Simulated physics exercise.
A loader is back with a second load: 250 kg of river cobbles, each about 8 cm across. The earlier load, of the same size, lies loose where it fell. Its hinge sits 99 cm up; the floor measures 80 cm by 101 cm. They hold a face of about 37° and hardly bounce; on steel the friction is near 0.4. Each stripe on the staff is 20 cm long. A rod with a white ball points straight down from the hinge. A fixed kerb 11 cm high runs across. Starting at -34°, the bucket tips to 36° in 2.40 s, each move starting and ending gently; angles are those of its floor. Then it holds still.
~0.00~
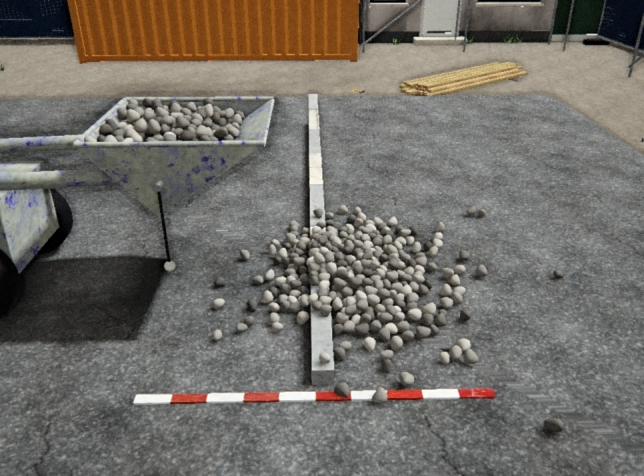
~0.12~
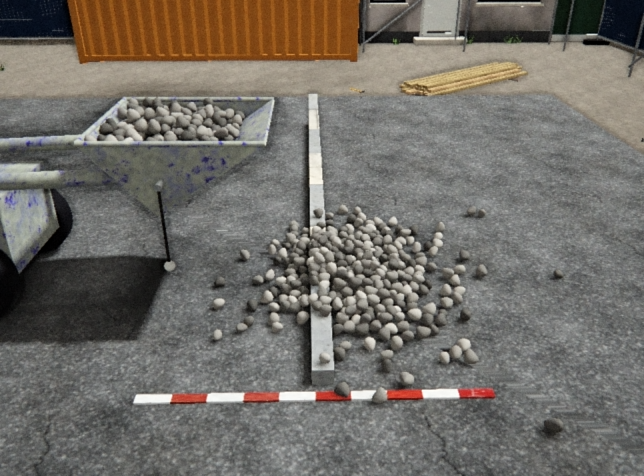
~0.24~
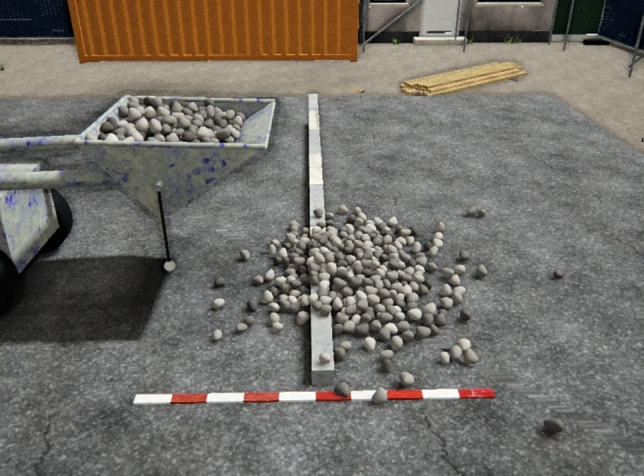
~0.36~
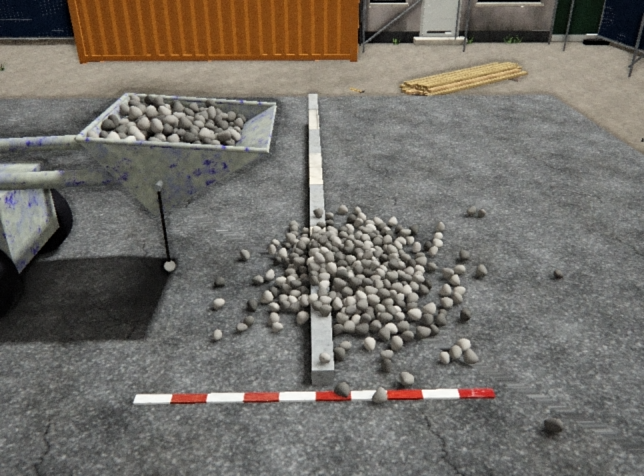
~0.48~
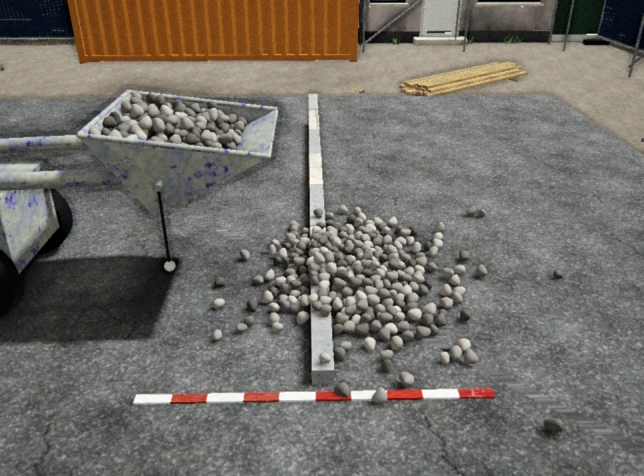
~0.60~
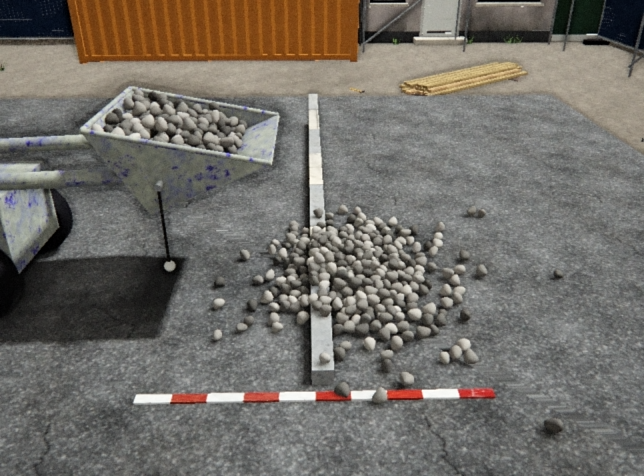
A raised metal bucket full of rounded gray stones tilted slightly downward on its right side, its stones barely shifting, while an earlier heap lay still across a low kerb beside it.
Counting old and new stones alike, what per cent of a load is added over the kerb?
Some 10 per cent is added.
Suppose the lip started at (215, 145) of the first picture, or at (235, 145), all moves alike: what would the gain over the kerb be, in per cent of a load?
About 0 and 0 per cent.
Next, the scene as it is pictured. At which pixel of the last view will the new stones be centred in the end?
Their middle is at about (285, 266).
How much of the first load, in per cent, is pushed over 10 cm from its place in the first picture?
Roughly 5 per cent of them.
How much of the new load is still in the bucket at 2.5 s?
About 15 per cent.
After 1.8 s the floor is at 25°; in per cent of one load, 94 in the bucket, 32 on this side of the kerb, 74 over the kerb; the foremost stones are at (485, 259).
After 2.5 s the floor is at 36°; in per cent of one load, 15 in the bucket, 106 on this side of the kerb, 79 over the kerb; the foremost stones are at (485, 259).
After 2.8 s the floor is at 36°; in per cent of one load, 0 in the bucket, 116 on this side of the kerb, 84 over the kerb; the foremost stones are at (485, 259).
After 5.4 s the floor is at 36°; in per cent of one load, 0 in the bucket, 115 on this side of the kerb, 85 over the kerb; the foremost stones are at (485, 259). Net gain over the kerb, 10.
